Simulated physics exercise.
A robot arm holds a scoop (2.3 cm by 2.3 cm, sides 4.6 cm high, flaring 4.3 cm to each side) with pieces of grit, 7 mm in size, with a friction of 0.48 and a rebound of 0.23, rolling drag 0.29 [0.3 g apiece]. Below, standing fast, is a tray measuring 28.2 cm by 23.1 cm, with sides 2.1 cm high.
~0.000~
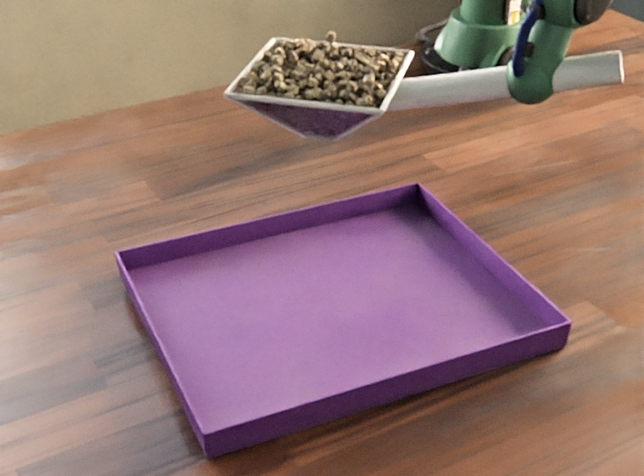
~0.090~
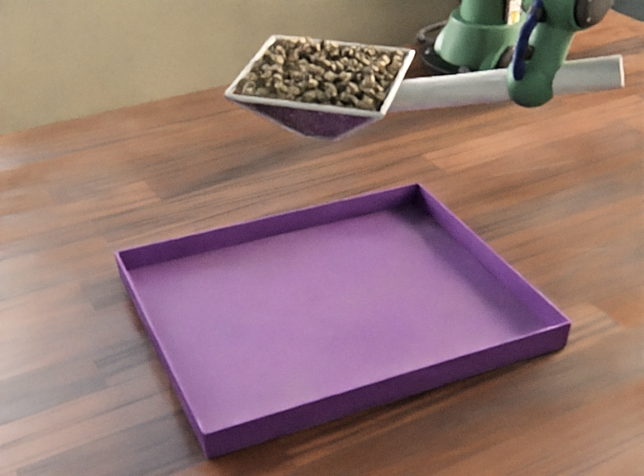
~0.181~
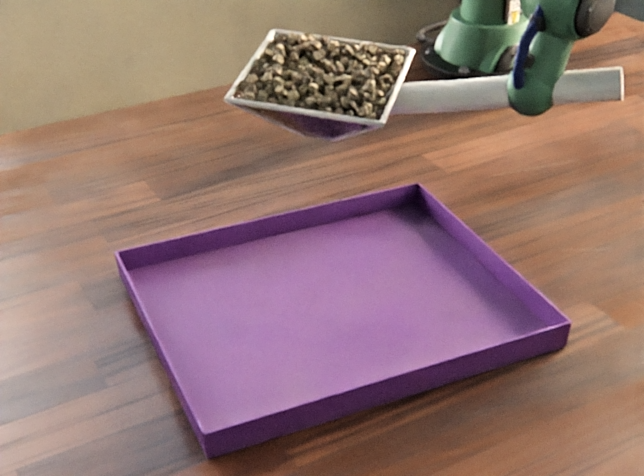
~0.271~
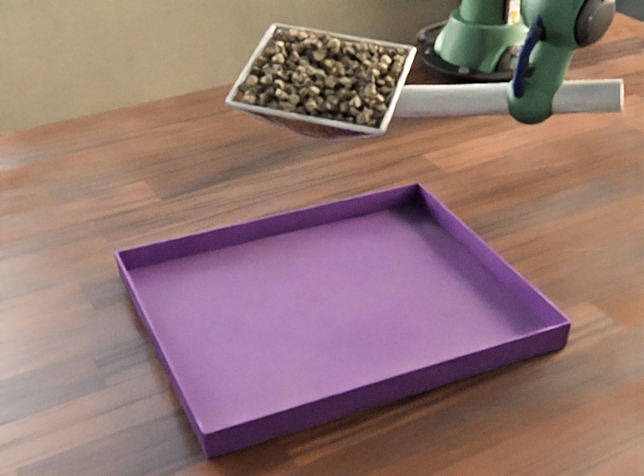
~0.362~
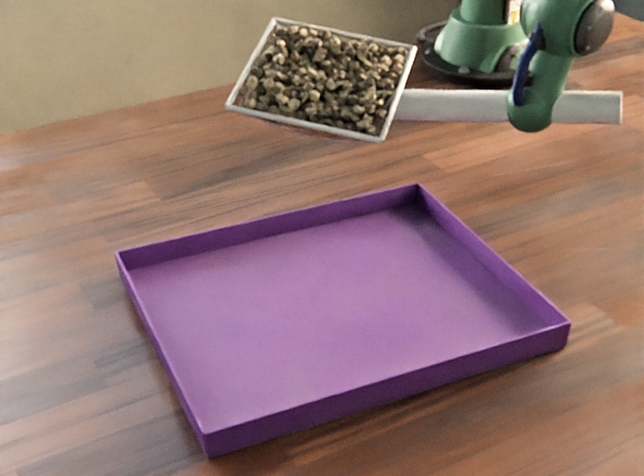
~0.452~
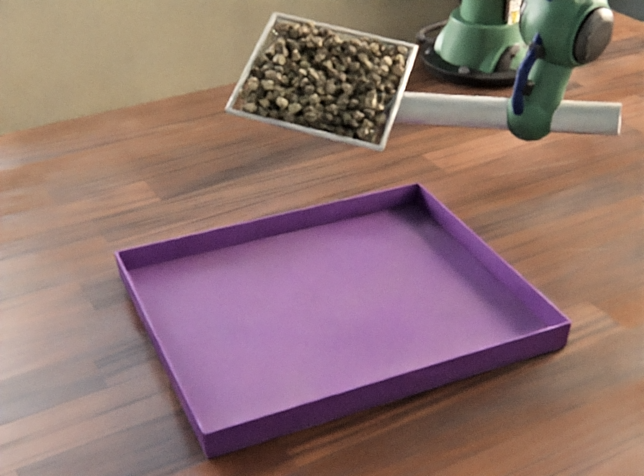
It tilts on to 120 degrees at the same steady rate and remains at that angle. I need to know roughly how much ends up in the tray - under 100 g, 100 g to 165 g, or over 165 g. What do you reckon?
Top band.
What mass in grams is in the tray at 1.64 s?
About 160 grams.
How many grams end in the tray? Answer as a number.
Some 190 g.
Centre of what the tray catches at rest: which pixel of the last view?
Near pixel (362, 335).
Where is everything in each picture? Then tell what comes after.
The first frame shows scoop at (304, 107); tilt 0 degrees; top of the load at (280, 45); tray at (331, 285).
The second frame shows scoop at (304, 109); tilt 2 degrees; top of the load at (296, 44).
The third frame shows scoop at (305, 115); tilt 6 degrees; low side front; top of the load at (302, 40).
The fourth frame shows scoop at (305, 120); tilt 11 degrees; low side front; top of the load at (279, 37).
The fifth frame shows scoop at (305, 125); tilt 15 degrees; low side front; top of the load at (279, 32).
The sixth frame shows scoop at (305, 130); tilt 20 degrees; low side front; top of the load at (280, 29); tray at (331, 285). It turns about 50 degrees a second.
Then, at 1.10 s, tilt 53 degrees; 0 g in the tray, scoop holds 100 %.
After 1.64 s, tilt 81 degrees; 159 g in the tray, scoop holds 5 %.
After 2.14 s, tilt 106 degrees; 185 g in the tray, scoop holds 0 %.
Then, at 2.62 s, tilt 120 degrees; 185 g in the tray, scoop holds 0 %.
At rest (2.9 s), 185 g in the tray, scoop holds 0 %.
